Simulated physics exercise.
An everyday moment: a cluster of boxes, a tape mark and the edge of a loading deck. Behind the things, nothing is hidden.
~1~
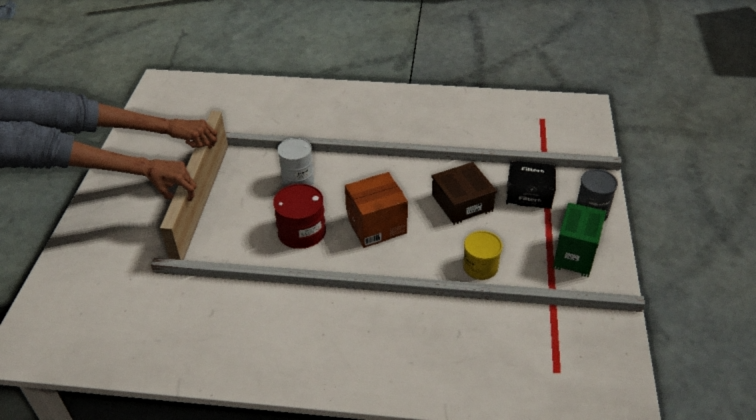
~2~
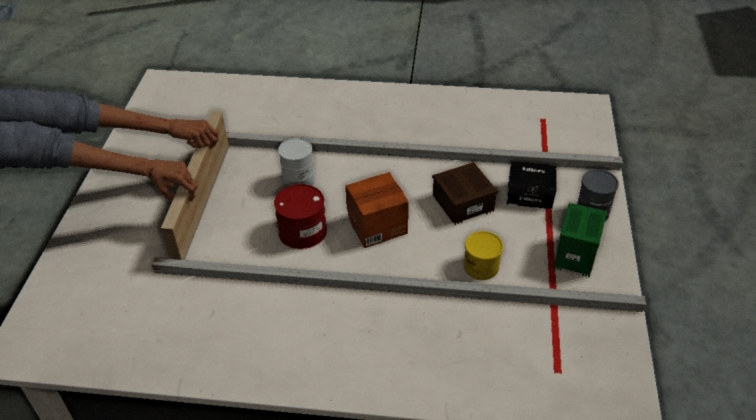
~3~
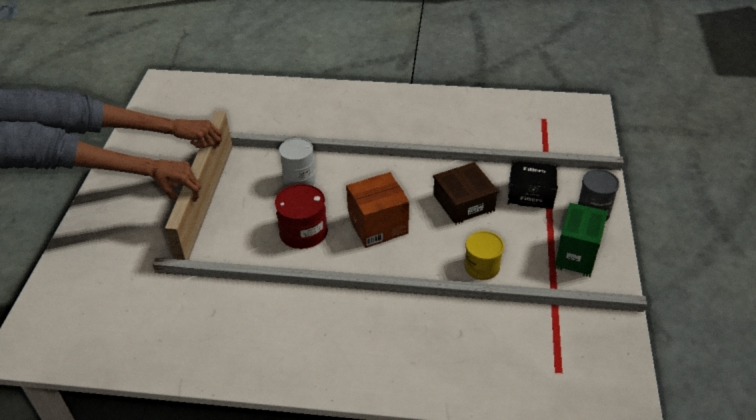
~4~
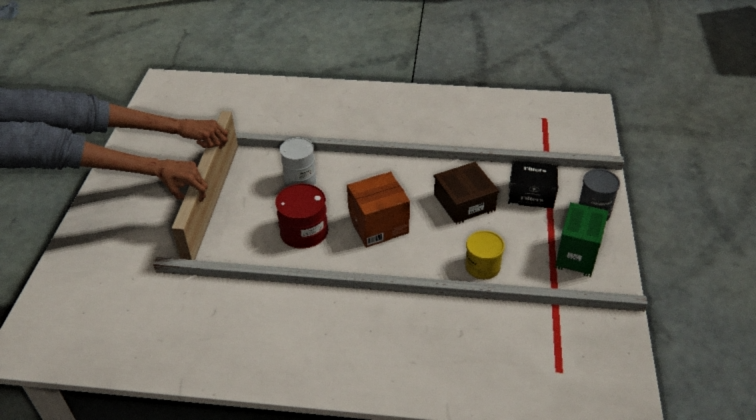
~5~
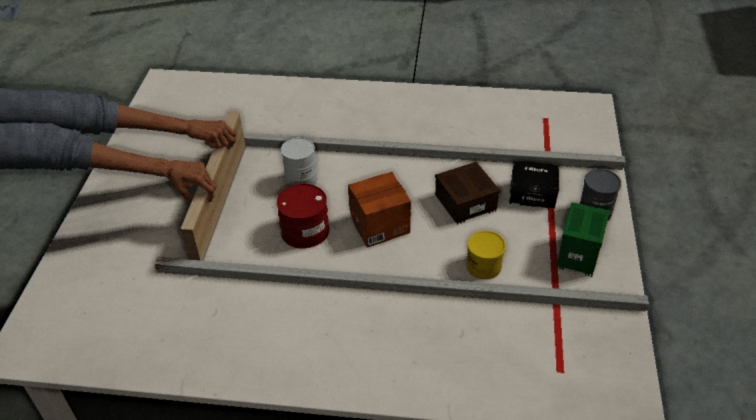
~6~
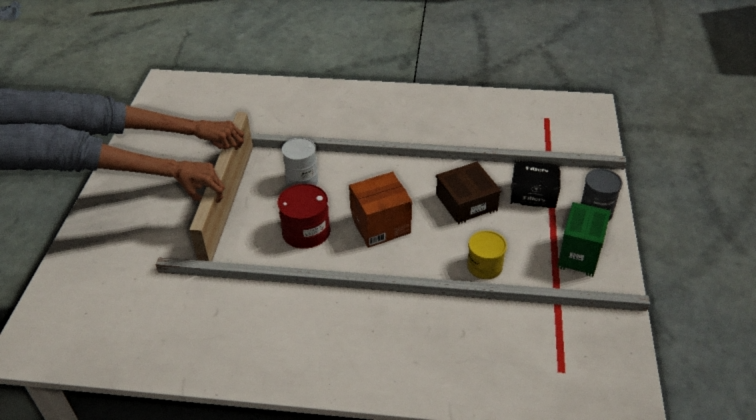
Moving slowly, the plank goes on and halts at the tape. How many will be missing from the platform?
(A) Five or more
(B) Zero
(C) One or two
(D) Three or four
C.
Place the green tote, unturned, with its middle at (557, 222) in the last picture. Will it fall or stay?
Set there, the object keeps its spot.
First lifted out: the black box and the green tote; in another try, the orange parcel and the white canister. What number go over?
First 1, second 0.
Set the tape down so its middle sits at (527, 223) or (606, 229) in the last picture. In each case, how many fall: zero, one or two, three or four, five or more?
With the tape at the first spot it's either one or two, and at the second it's five or over.
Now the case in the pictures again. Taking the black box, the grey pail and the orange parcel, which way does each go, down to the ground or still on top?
Black box: Drops; grey pail: Drops; orange parcel: Stays.
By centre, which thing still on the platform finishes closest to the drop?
The green tote, it is.
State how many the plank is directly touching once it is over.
3 touch it.
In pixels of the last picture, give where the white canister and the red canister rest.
I'd say approximately (570, 174) and then (584, 247).
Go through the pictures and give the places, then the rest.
Grey pail (595, 197); green tote (579, 240); black box (531, 185); plank (198, 183); tape (549, 226), in the first picture.
Green tote (580, 240); orange parcel (377, 210), in the second picture.
Black box (533, 185); brown tote (465, 193), in the third picture.
Grey pail (598, 197); plank (208, 183), in the fourth picture.
Green tote (582, 239); red canister (303, 216), in the fifth picture.
Grey pail (600, 197); green tote (583, 239); black box (535, 184); plank (225, 185); tape (553, 225), in the sixth picture.
Early on, none off yet; grey pail at rest near (600, 197); green tote at rest near (583, 239); black box at rest near (535, 184).
A while later, none off yet; grey pail travelled about its own width near (636, 203); green tote at rest near (583, 239); black box travelled about its own width near (596, 189).
Finally, the number that fall off is one or two; lost, black box and grey pail.
